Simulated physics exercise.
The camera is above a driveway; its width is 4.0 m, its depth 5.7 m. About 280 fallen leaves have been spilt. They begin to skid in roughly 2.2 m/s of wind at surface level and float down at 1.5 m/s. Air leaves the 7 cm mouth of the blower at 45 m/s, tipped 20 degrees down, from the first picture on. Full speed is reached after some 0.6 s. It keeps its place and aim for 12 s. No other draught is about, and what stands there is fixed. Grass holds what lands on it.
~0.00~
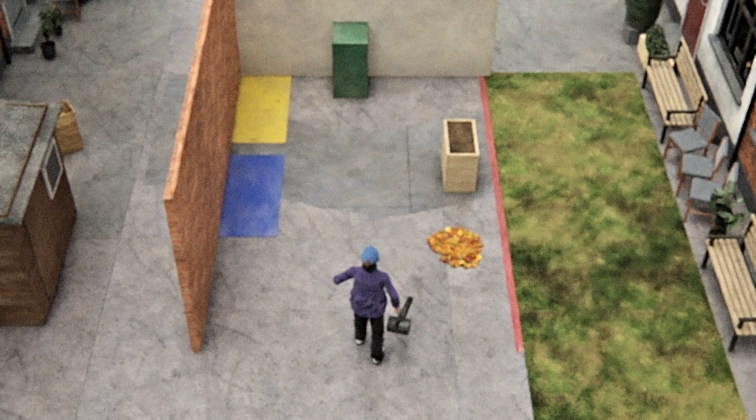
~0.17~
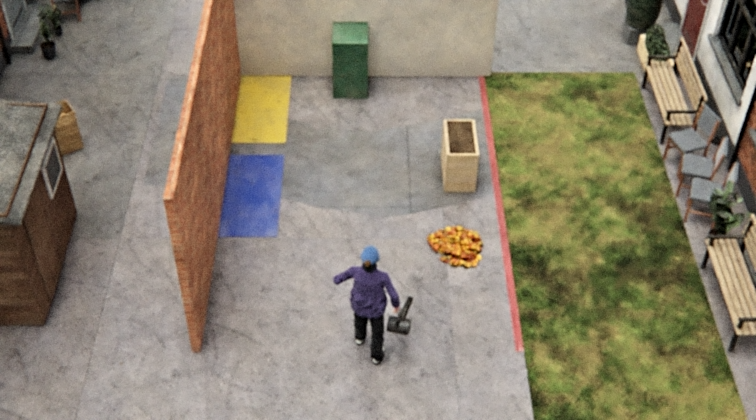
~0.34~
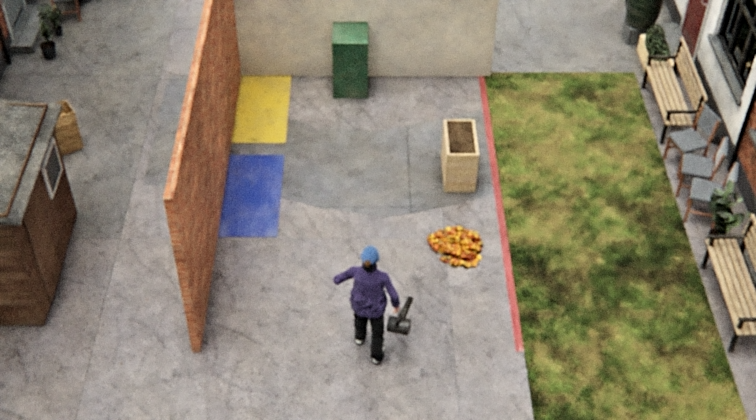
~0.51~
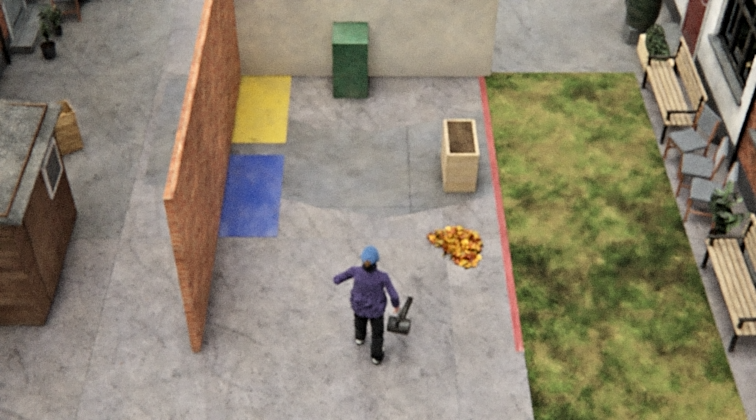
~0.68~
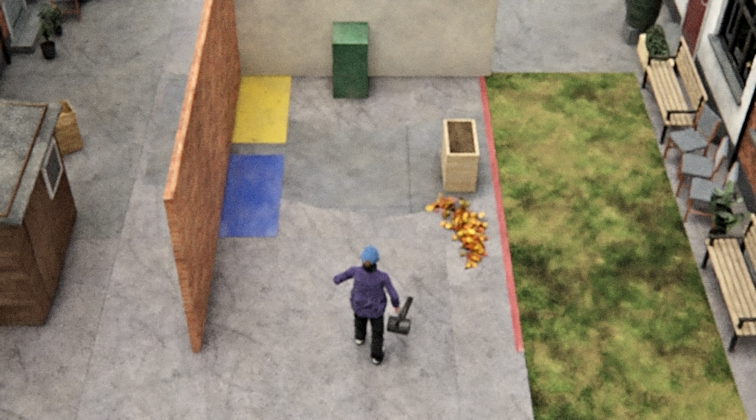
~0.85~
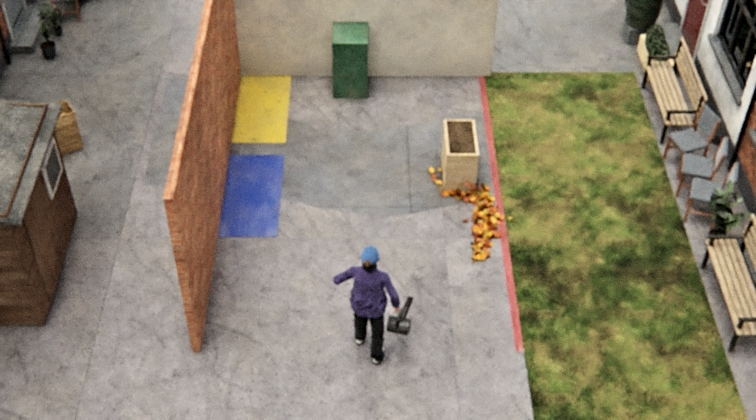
The video shows a person in a blue cap standing still on a driveway with a leaf blower, as a pile of orange leaves stays put, then scatters away from them toward a wooden planter and the red line.
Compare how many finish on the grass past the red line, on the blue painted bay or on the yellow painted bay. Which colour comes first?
It is red that takes the most.
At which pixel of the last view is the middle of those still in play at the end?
Around (504, 186).
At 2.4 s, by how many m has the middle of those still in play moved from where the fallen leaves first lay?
About 1.4 m.
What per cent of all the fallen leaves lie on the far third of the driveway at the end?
About 2 %.
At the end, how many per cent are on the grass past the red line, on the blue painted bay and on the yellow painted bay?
Roughly 80 % red, 0 % blue, 0 % yellow.
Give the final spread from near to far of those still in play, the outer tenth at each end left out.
About 1.2 m.
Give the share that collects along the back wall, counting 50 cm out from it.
Some 2 per cent.
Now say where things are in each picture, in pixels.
In the first frame, the middle of the fallen leaves is near (459, 245), none has stirred yet and the mouth of the blower is at (410, 299).
In the second frame, the middle of the fallen leaves is near (459, 242), none has stirred yet, the blue painted bay is centred on (252, 194), the red line is centred on (501, 194) and the yellow painted bay is centred on (263, 108).
In the third frame, the middle of the fallen leaves is near (459, 242), none has stirred yet, the top of a planter is at (461, 137) and the top of a bin is at (350, 33).
In the fourth frame, the middle of the fallen leaves is near (459, 241), the farthest in sight from the blower is at (462, 230) and about 15 % have left their places.
In the fifth frame, the middle of the fallen leaves is near (469, 232), the farthest in sight from the blower is at (467, 204) and about 70 % have left their places.
In the sixth frame, the middle of the fallen leaves is near (480, 209), the farthest in sight from the blower is at (440, 170) and about 95 % have left their places.
After 2.4 s, 6 % are on the move or not yet settled, 0 % are on the blue painted bay, 77 % on the grass past the red line and 0 % on the yellow painted bay; the middle of those still in play is near (504, 186).
After 3.8 s, 5 % are on the move or not yet settled, 0 % are on the blue painted bay, 77 % on the grass past the red line and 0 % on the yellow painted bay; the middle of those still in play is near (504, 186).
After 6.6 s, 5 % are on the move or not yet settled, 0 % are on the blue painted bay, 77 % on the grass past the red line and 0 % on the yellow painted bay; the middle of those still in play is near (504, 186).
After 12.0 s, at the end, 0 % are on the blue painted bay, 78 % on the grass past the red line and 0 % on the yellow painted bay; the middle of those still in play is near (504, 186).
